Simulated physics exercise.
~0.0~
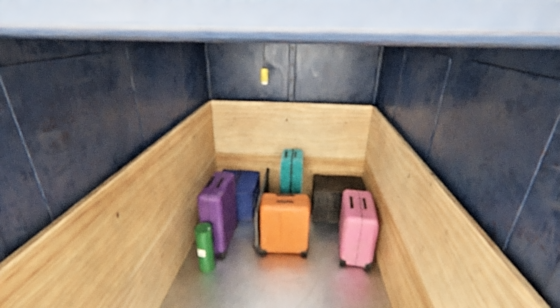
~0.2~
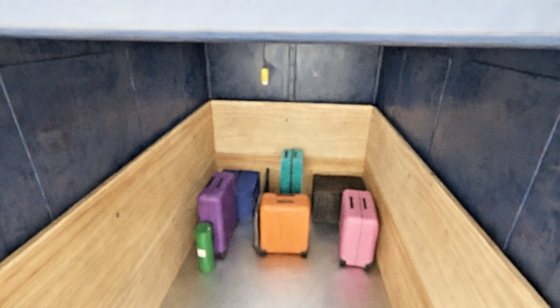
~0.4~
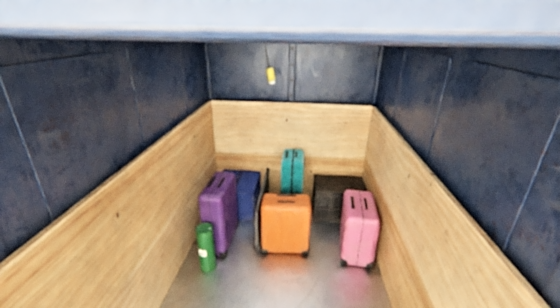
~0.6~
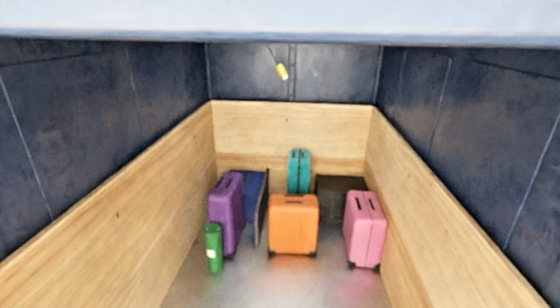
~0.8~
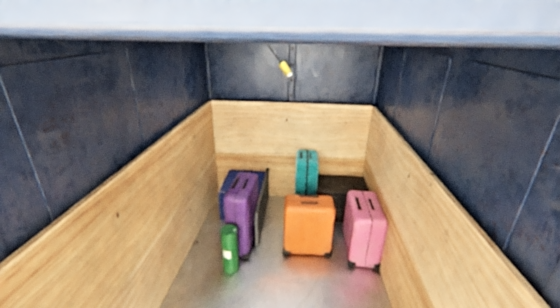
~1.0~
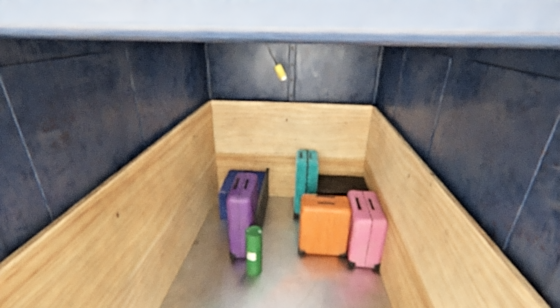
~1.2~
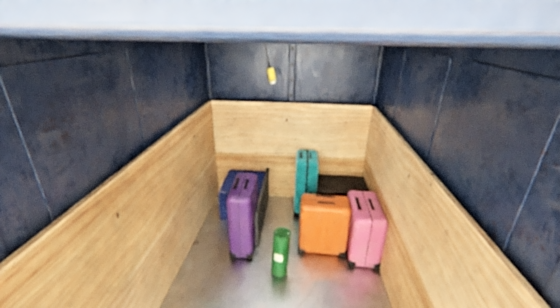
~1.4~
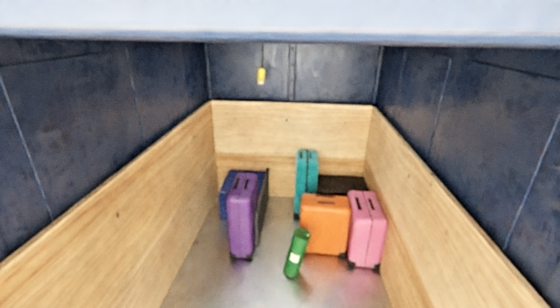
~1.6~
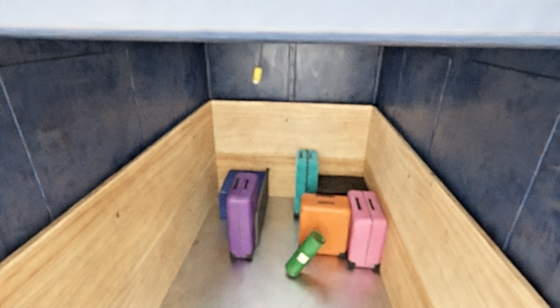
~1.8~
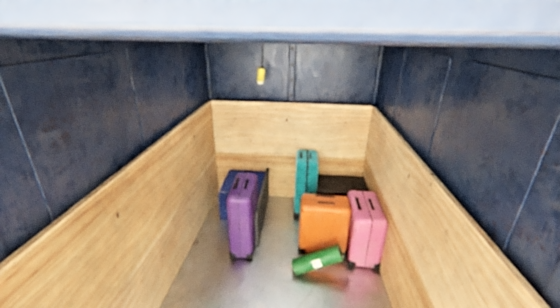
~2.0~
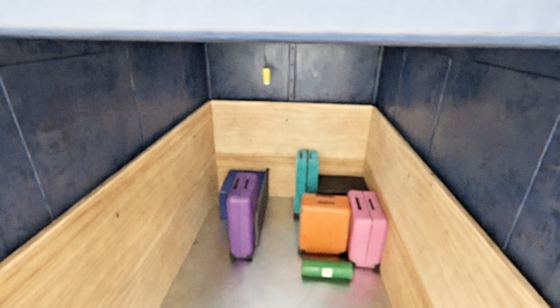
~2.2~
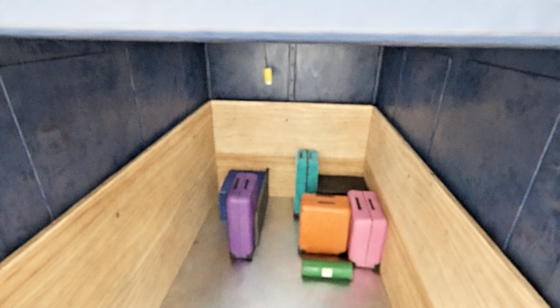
Wood-lined load bay with suitcases sliding right, a green canister sliding furthest, then tipping over to lie before the orange case.
